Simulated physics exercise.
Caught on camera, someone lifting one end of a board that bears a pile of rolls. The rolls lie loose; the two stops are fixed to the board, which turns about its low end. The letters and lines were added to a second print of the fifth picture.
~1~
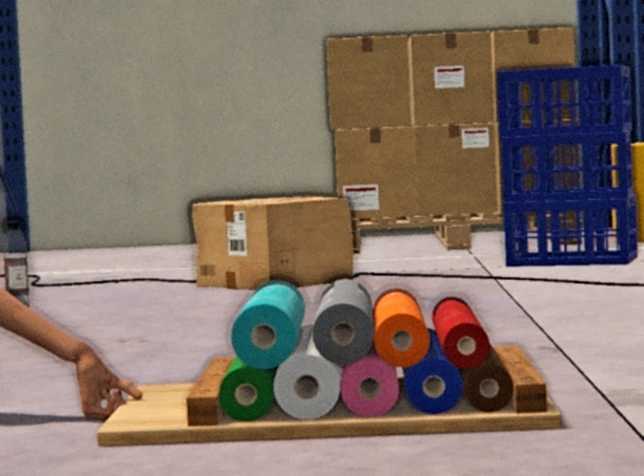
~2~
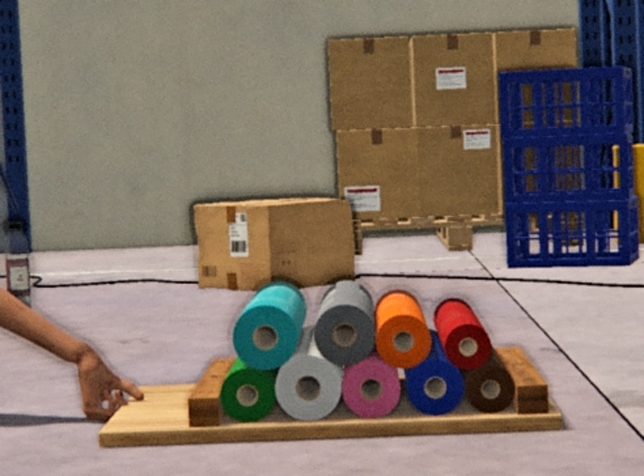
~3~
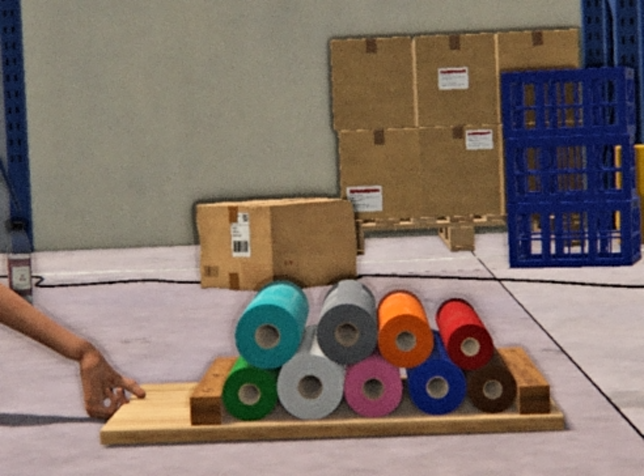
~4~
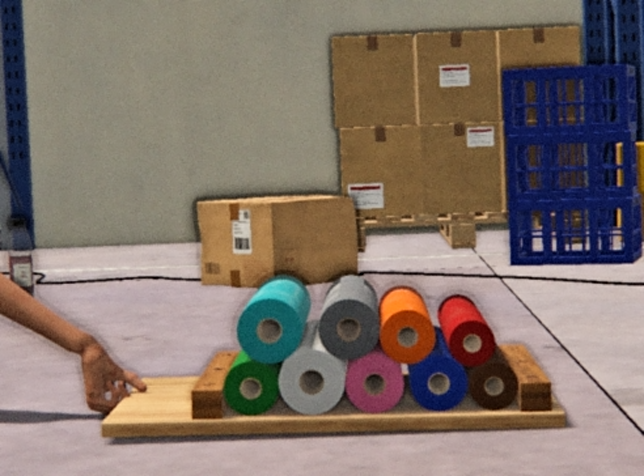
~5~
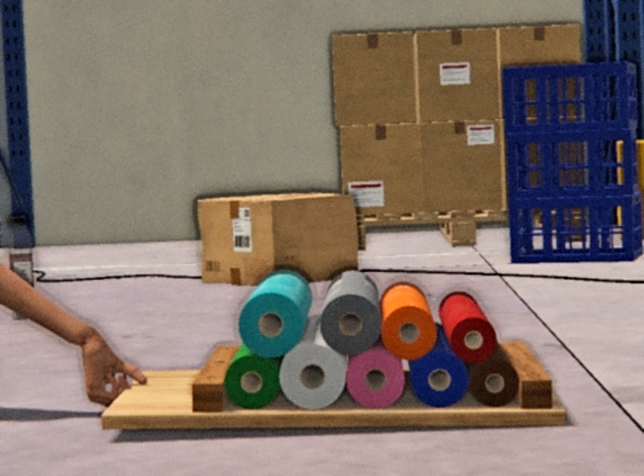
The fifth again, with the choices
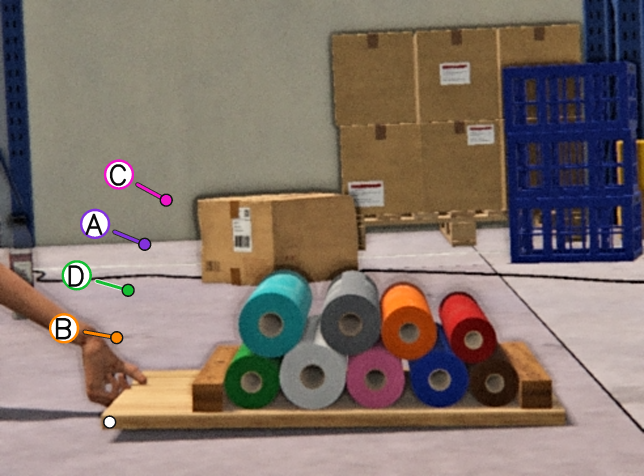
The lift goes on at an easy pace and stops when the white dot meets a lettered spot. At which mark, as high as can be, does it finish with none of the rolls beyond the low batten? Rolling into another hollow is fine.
The highest mark that will do is D.
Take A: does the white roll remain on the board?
Yes.
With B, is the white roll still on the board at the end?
Yes, with B.
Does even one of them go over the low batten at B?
At B: No.
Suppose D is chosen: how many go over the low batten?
The count is none.
On the marked copy, A at (145, 245); B at (116, 338); C at (166, 200); D at (128, 290); the white dot at (109, 422).
With D. Early on, board at 14°.
Further on, board at 19°.
At the end, board at 19°, none over the low batten.
As for the rest, A three over the low batten (orange, red, grey); B none over the low batten; C three over the low batten (orange, red, grey).
